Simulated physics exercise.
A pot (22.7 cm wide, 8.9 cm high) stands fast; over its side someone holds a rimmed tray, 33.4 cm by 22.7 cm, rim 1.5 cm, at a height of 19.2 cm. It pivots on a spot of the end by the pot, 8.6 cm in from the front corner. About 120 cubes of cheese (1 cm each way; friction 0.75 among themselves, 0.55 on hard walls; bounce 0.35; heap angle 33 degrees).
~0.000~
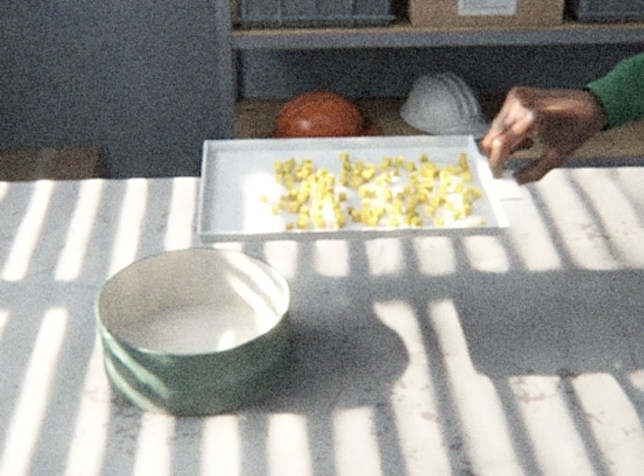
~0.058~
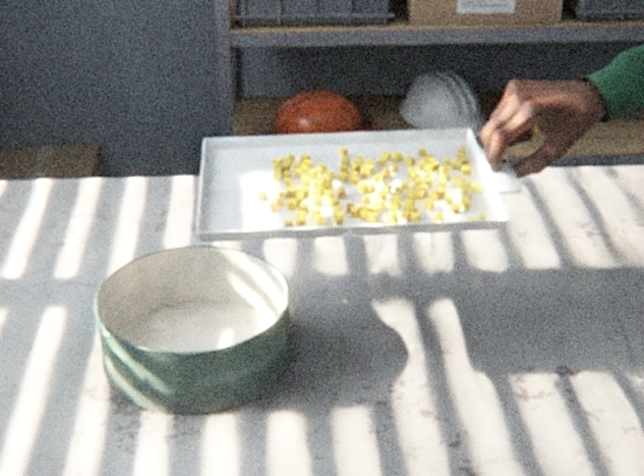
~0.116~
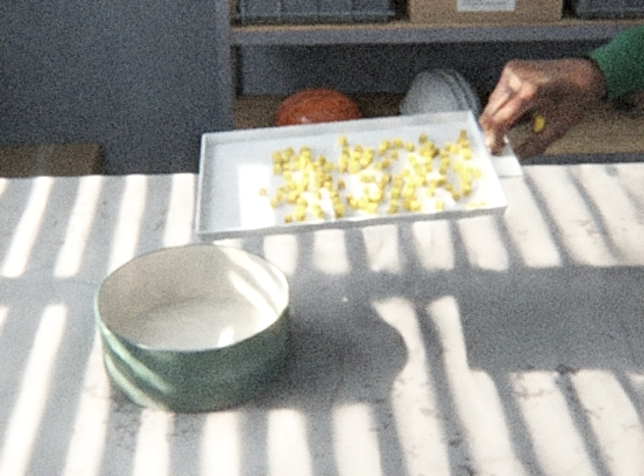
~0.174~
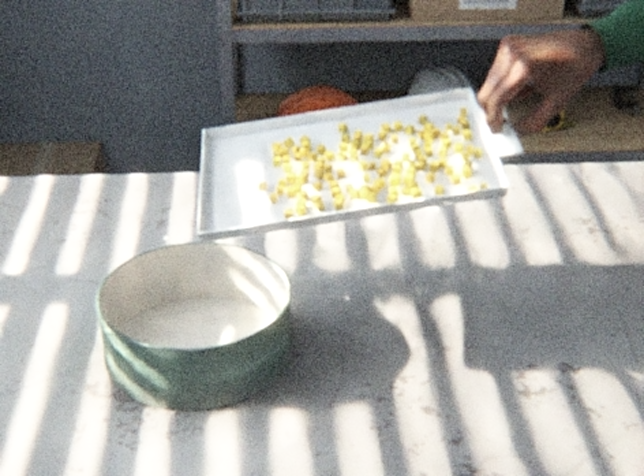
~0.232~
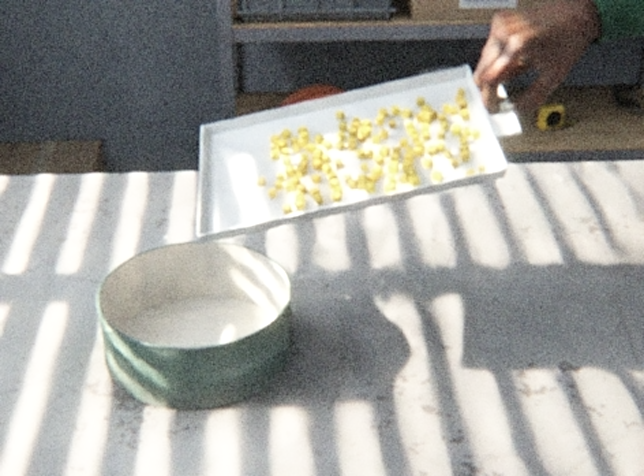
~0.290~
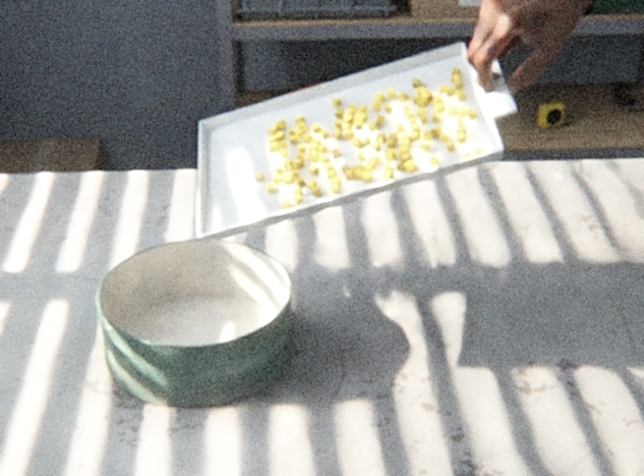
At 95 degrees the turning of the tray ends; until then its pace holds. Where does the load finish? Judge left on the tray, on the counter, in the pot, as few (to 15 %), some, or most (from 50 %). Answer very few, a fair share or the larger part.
Tray: Very few, counter: Very few, pot: The larger part.
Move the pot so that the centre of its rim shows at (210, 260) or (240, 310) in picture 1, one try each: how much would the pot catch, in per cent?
About 20 and 80 per cent.
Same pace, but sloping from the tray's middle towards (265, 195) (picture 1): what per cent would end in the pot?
Some 60 per cent.
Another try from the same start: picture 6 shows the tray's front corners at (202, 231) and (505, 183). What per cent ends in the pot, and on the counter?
Pot 90, counter 10.
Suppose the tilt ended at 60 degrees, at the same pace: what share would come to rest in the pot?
Then about 70 per cent.
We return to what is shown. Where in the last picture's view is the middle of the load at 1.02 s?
Near (169, 349).
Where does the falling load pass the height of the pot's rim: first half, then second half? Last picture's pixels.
At about (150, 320), then at (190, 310).
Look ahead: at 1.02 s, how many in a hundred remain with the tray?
Some 25 per cent of the load.
Then, at 0.73 s, tilt 55 degrees; the tray holds 100 %, the pot 0 %.
After 1.02 s, tilt 79 degrees; the tray holds 25 %, the pot 60 %.
Then, at 1.42 s, tilt 95 degrees; the tray holds 0 %, the pot 95 %.
By 2.3 s all is still; tray 0 %, counter 5 %, pot 100 %.
